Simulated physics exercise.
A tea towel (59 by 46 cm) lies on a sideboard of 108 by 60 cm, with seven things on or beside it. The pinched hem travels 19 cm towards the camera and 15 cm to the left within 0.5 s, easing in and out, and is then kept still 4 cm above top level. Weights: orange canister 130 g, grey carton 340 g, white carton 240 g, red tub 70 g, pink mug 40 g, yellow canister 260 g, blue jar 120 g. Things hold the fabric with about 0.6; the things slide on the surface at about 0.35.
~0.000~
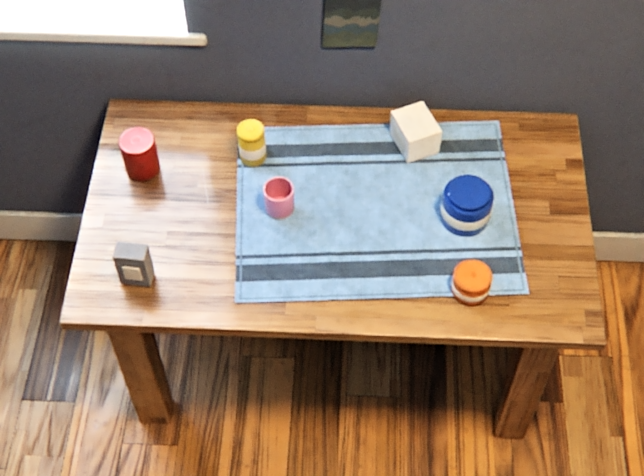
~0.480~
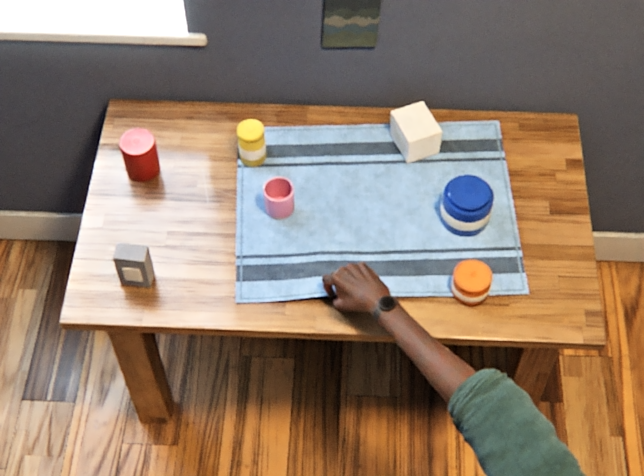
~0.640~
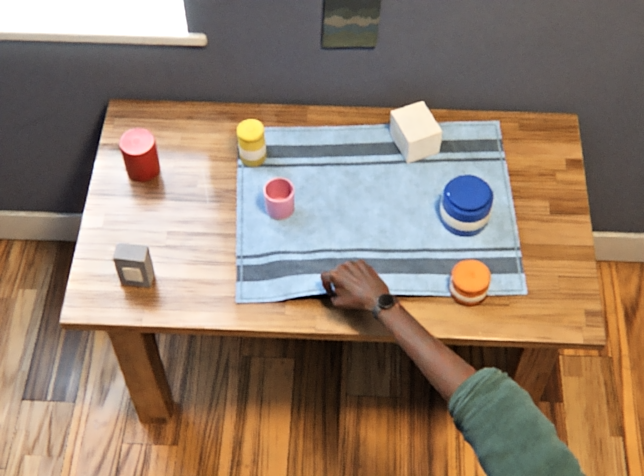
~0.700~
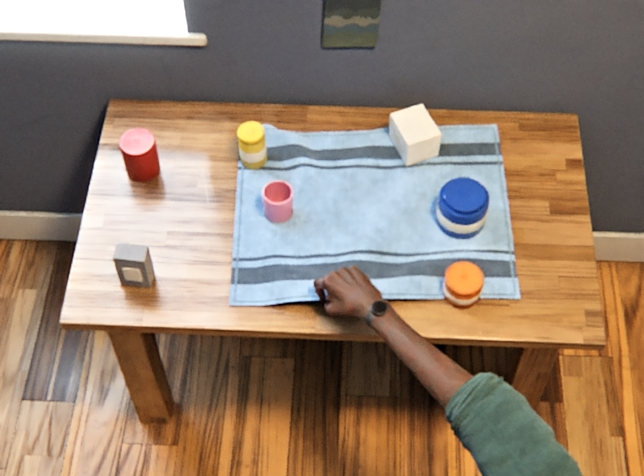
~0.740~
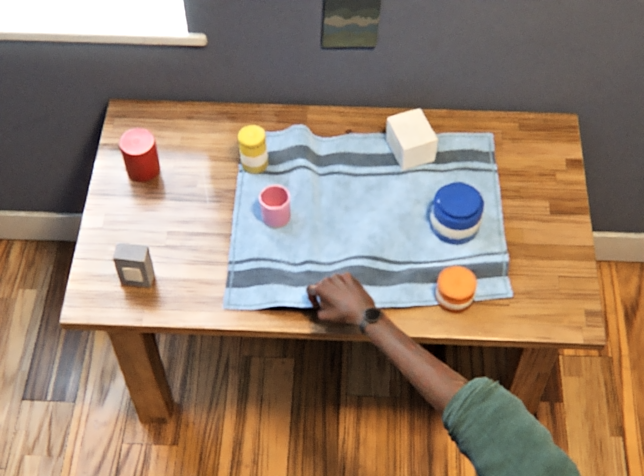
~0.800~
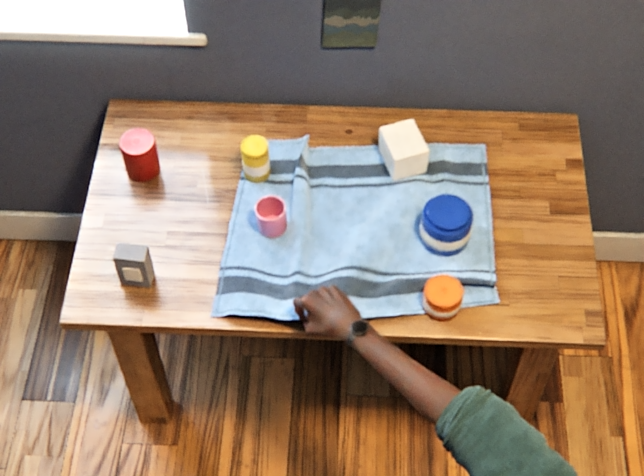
A hand reaches in from the lower right and pinches the near hem of a blue tea towel on a wooden table. It pulls the cloth slowly towards the camera and slightly left, wrinkling it, while the mug, jar, white block, and yellow and orange containers shift along with it.
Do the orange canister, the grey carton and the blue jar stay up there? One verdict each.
In order: The orange canister falls off; the grey carton remains up there; the blue jar stays on.
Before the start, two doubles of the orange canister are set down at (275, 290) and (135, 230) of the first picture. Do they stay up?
In turn: Drops off, stays up.
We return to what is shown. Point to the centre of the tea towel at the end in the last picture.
Around (295, 276).
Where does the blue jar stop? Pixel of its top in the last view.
At about (390, 276).
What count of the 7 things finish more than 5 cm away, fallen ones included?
That makes 5.
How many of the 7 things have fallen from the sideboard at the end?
1 of them.
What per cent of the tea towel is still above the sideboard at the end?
Some 75 per cent of it.
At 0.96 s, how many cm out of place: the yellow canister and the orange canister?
Yellow canister 15 cm, orange canister 20 cm.
At 0.88 s, 95 % of the tea towel is still over the top; blue jar 14 cm off its start, orange canister 13 cm off its start, white carton 12 cm off its start.
At 0.96 s, 90 % of the tea towel is still over the top; blue jar 20 cm off its start, orange canister 18 cm off its start, white carton 18 cm off its start.
At 1.04 s, 80 % of the tea towel is still over the top; blue jar 24 cm off its start at (397, 267), orange canister 24 cm off its start at (384, 361), white carton 23 cm off its start at (358, 188).
At 1.12 s, 75 % of the tea towel is still over the top; orange canister over the edge, blue jar 26 cm off its start, white carton 24 cm off its start.
At 2.72 s, 75 % of the tea towel is still over the top; orange canister over the edge, blue jar 27 cm off its start at (390, 276), grey carton 0 cm off its start at (130, 251), white carton 24 cm off its start at (353, 194).
